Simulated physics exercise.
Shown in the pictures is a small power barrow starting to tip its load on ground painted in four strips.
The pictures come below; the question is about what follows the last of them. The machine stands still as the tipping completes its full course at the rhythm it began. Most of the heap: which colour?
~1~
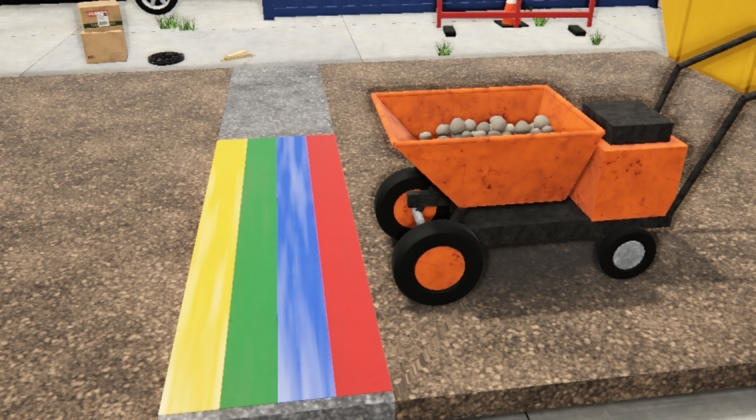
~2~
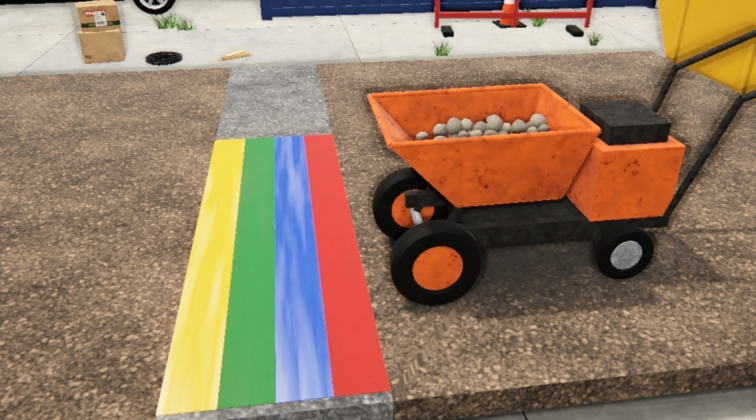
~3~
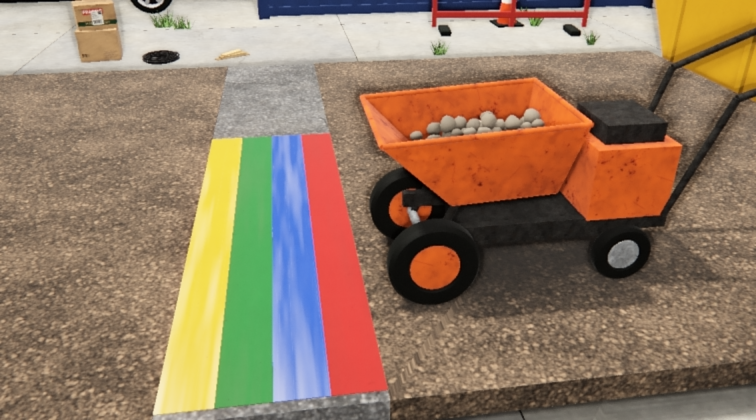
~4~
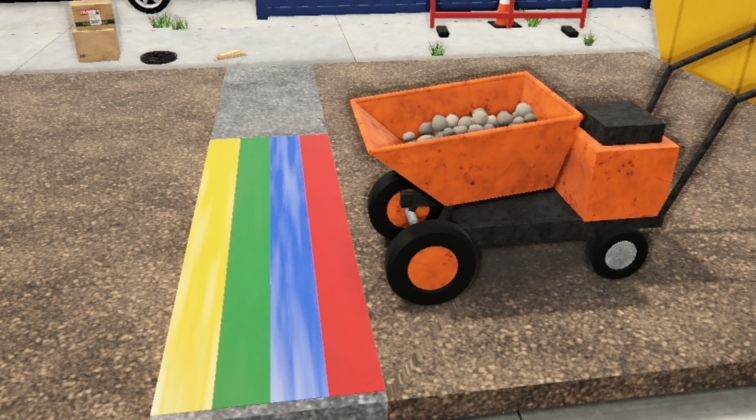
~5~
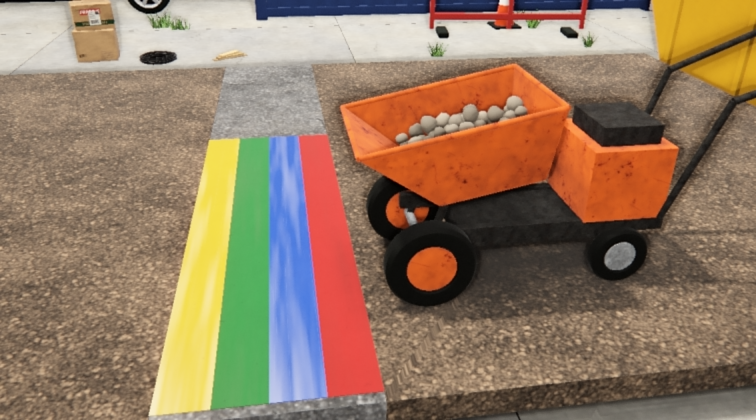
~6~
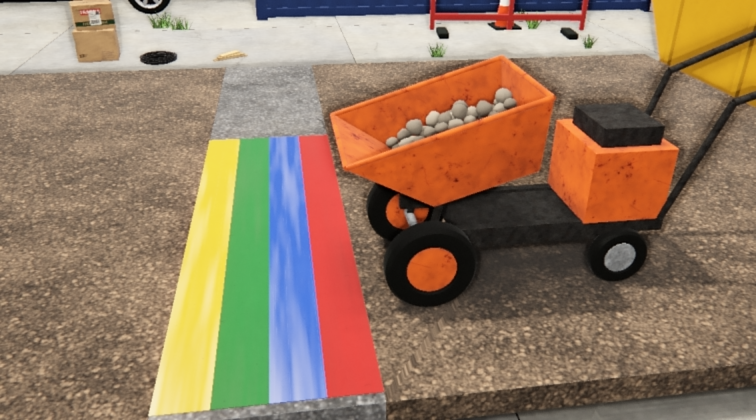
Colour: Green.
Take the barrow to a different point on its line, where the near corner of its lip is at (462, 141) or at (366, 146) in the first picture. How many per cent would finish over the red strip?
That works out to 20 per cent for the first position and 0 per cent for the second.
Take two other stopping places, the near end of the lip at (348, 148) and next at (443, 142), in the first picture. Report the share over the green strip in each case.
Roughly 20 per cent at the first spot and 30 per cent at the second.
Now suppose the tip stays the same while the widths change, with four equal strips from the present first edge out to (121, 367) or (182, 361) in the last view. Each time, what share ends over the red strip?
About 0 % and 0 %.
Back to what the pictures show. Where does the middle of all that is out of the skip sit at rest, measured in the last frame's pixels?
Somewhere around (226, 278) in the final view.
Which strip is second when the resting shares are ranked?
That would be the yellow strip.
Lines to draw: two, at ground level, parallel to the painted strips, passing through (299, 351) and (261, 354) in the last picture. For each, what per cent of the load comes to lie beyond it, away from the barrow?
The first comes to 100 per cent, the second to 80 per cent.
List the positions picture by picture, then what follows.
In the first picture, lip of the skip (395, 145), level; top of the load (507, 139), river pebbles; red strip (355, 340); blue strip (304, 345); green strip (251, 350); yellow strip (198, 355).
In the second picture, lip of the skip (391, 146), level; top of the load (503, 138).
In the third picture, lip of the skip (383, 147), tipped barely; top of the load (497, 134).
In the fourth picture, lip of the skip (371, 152), tipped a little; top of the load (489, 131).
In the fifth picture, lip of the skip (359, 159), tipped a little; top of the load (480, 127).
In the sixth picture, lip of the skip (347, 168), tipped clearly; top of the load (495, 118); red strip (347, 341); blue strip (295, 346); green strip (243, 351); yellow strip (189, 355).
Just after the last frame, skip tipped steeply; every one in the skip.
A moment on, skip tipped steeply; the larger part in the skip; about a tenth over the blue strip; roughly a quarter over the green strip; just a few over the yellow strip.
Further on, skip tipped right over; just a few in the skip; about a tenth over the blue strip; roughly a third over the green strip; roughly a quarter over the yellow strip; roughly a quarter off the paint.
When it is over, skip tipped right over; not one over the red strip; about a tenth over the blue strip; roughly a third over the green strip; roughly a quarter over the yellow strip; roughly a quarter off the paint.
